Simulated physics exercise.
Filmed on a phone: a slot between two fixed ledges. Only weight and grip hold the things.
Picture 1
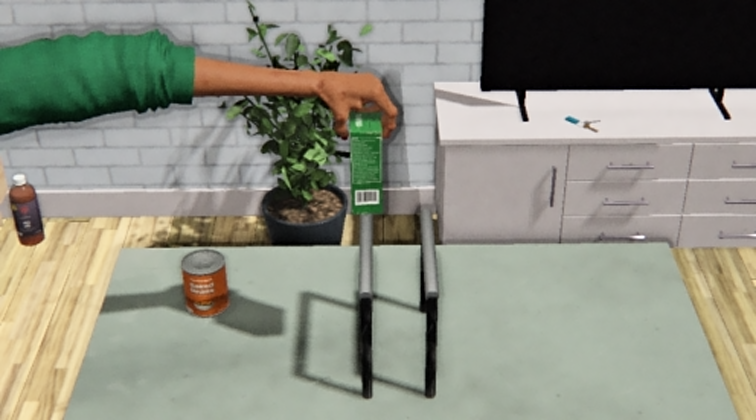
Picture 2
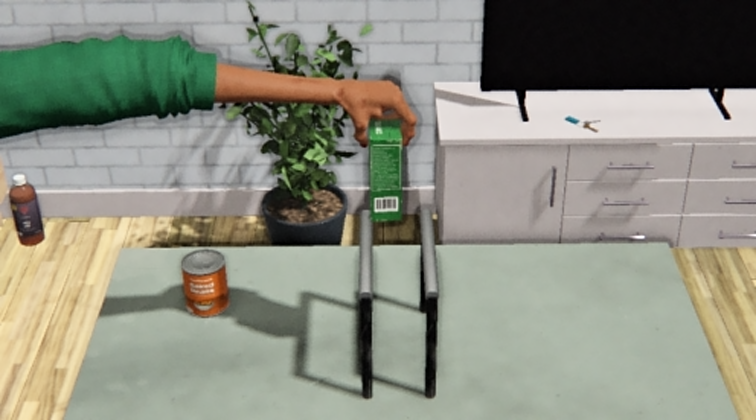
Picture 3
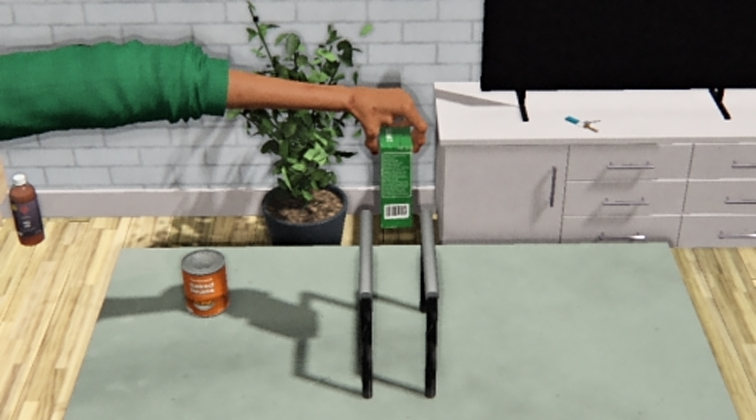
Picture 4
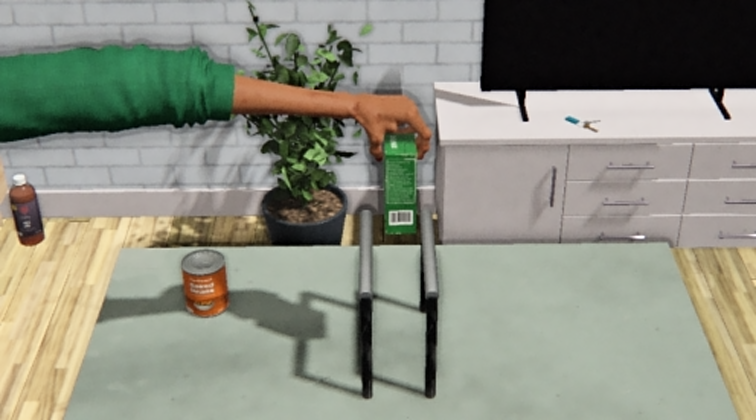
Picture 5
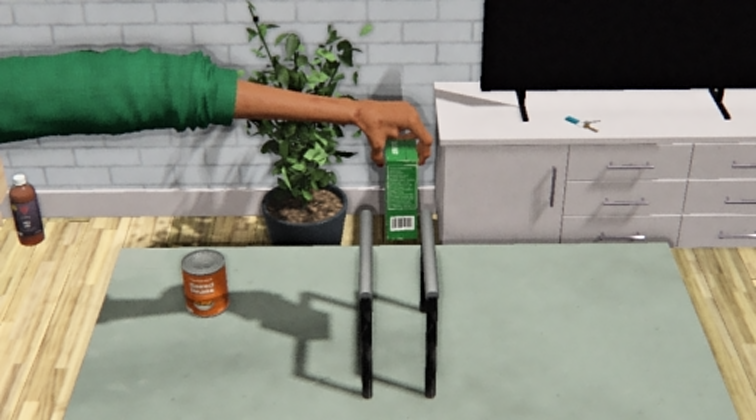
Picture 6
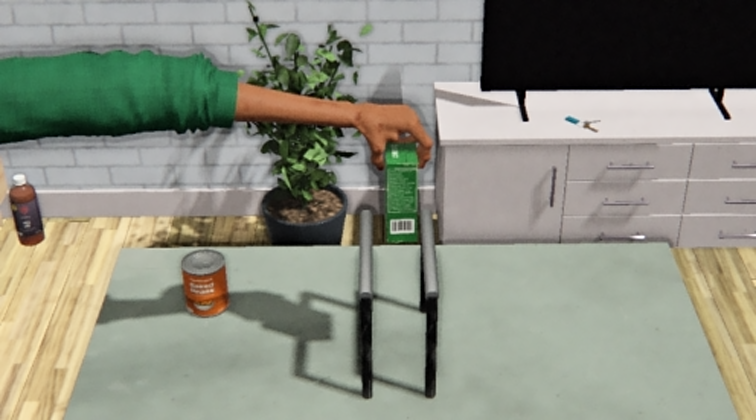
Green packet gripped from above by a hand shifting slightly right, then lowering a little behind two dark upright stands near an orange tin.
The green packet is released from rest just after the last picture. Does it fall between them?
In the end the packet reaches the table.
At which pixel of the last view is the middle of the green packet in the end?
Around (401, 318).
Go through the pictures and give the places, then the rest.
In the first picture, on its way; green packet (366, 161); orange tin (206, 283).
In the second picture, on its way; green packet (385, 168); orange tin (206, 283).
In the third picture, on its way; green packet (395, 175); orange tin (206, 283).
In the fourth picture, on its way; green packet (400, 182); orange tin (206, 283).
In the fifth picture, on its way; green packet (401, 188); orange tin (206, 283).
In the sixth picture, poised above the slot; green packet (401, 191); orange tin (206, 283).
Then, 0.20 s past the last view, green packet displaced a little near (401, 214).
Then, 0.30 s past the last view, green packet displaced well along near (401, 282).
Then, 0.50 s past the last view, green packet displaced well along near (401, 313).
Finally, moved from the start, green packet; orange tin still in place. Final places as the last picture's camera would see them, green packet near (401, 318). The packet drops through.
